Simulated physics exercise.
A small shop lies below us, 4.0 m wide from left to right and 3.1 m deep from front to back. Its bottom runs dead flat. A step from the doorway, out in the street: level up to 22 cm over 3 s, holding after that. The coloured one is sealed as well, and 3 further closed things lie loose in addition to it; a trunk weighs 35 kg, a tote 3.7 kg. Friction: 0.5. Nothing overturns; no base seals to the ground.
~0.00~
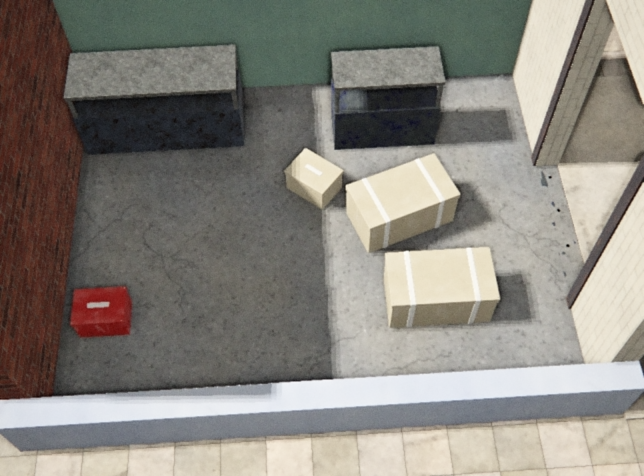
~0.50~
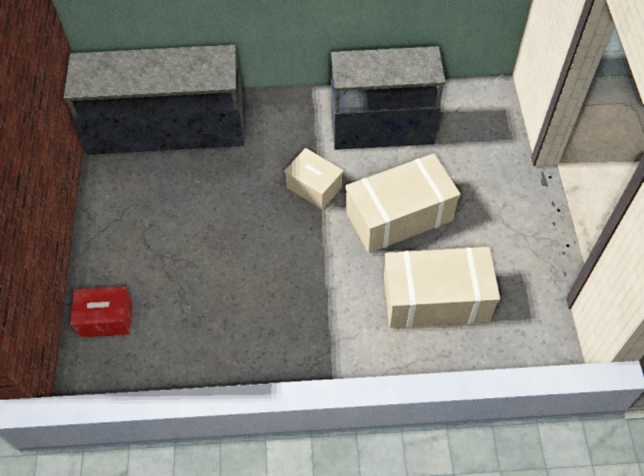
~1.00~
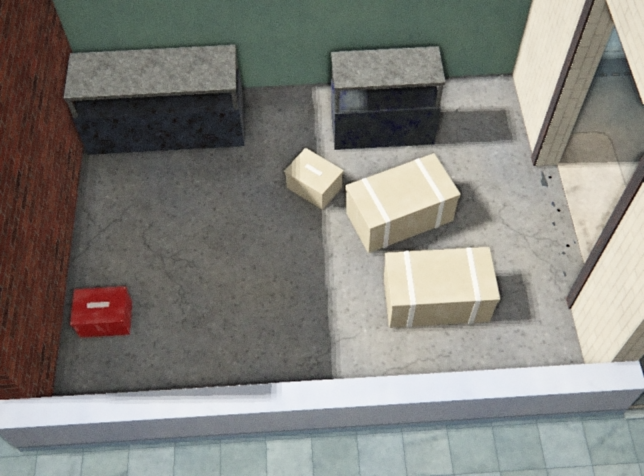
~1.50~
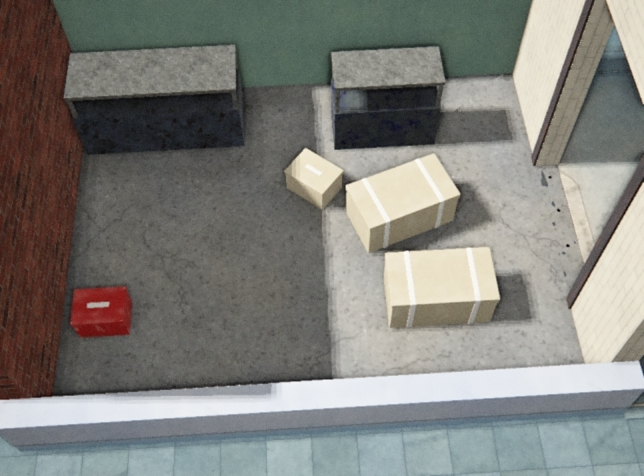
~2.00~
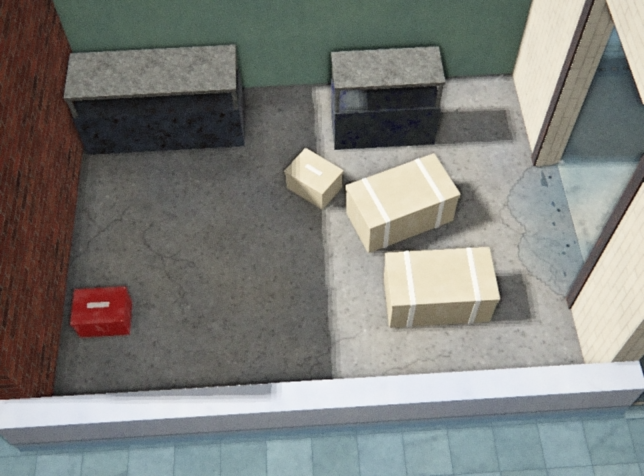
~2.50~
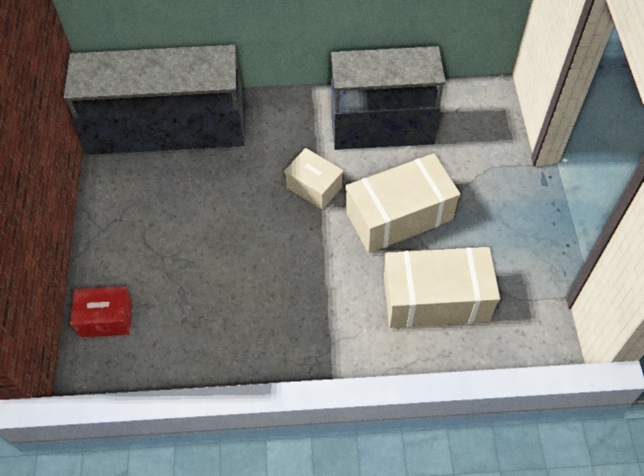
A small shop with a grey floor is seen from high above, looking down over a low white front wall. A red tote sits at lower left, three tan boxes with pale markings lie right of centre, and two dark stone-topped counters stand against the green back wall. Bluish water spreads over the paving outside, then creeps through the right-hand doorway toward the motionless boxes, the camera staying still.
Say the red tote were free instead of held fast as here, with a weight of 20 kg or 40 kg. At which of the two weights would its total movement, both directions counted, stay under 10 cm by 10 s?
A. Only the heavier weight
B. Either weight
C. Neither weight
A.
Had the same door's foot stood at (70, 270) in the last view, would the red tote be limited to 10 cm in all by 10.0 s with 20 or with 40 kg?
Just the heavy one.
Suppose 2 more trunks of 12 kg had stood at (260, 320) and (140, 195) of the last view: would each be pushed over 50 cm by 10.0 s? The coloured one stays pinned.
First one: Beyond the limit; second one: Inside the limit.
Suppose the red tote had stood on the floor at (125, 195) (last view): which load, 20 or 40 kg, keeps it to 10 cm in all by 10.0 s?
Outcome - success with heavier only.
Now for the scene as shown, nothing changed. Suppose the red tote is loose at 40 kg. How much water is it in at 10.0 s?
About 18 cm.
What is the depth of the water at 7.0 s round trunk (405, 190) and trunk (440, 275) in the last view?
About 8 and 6 cm.
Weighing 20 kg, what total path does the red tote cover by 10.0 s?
80 cm in all.
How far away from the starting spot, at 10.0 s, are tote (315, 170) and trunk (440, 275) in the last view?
One is off by 140 cm, the other by 30 cm, in the order asked.
After 3.5 s the red tote would be 0 cm from its start with 20 kg and 0 cm from its start with 40 kg; 0 cm of water round it then.
After 4.5 s the red tote would be 0 cm from its start with 20 kg and 0 cm from its start with 40 kg; 2 cm of water round it then.
After 7.0 s the red tote would be 0 cm from its start with 20 kg and 0 cm from its start with 40 kg; 15 cm of water round it then.
After 10.0 s the red tote would be 84 cm from its start with 20 kg and 0 cm from its start with 40 kg; 18 cm of water round it then.
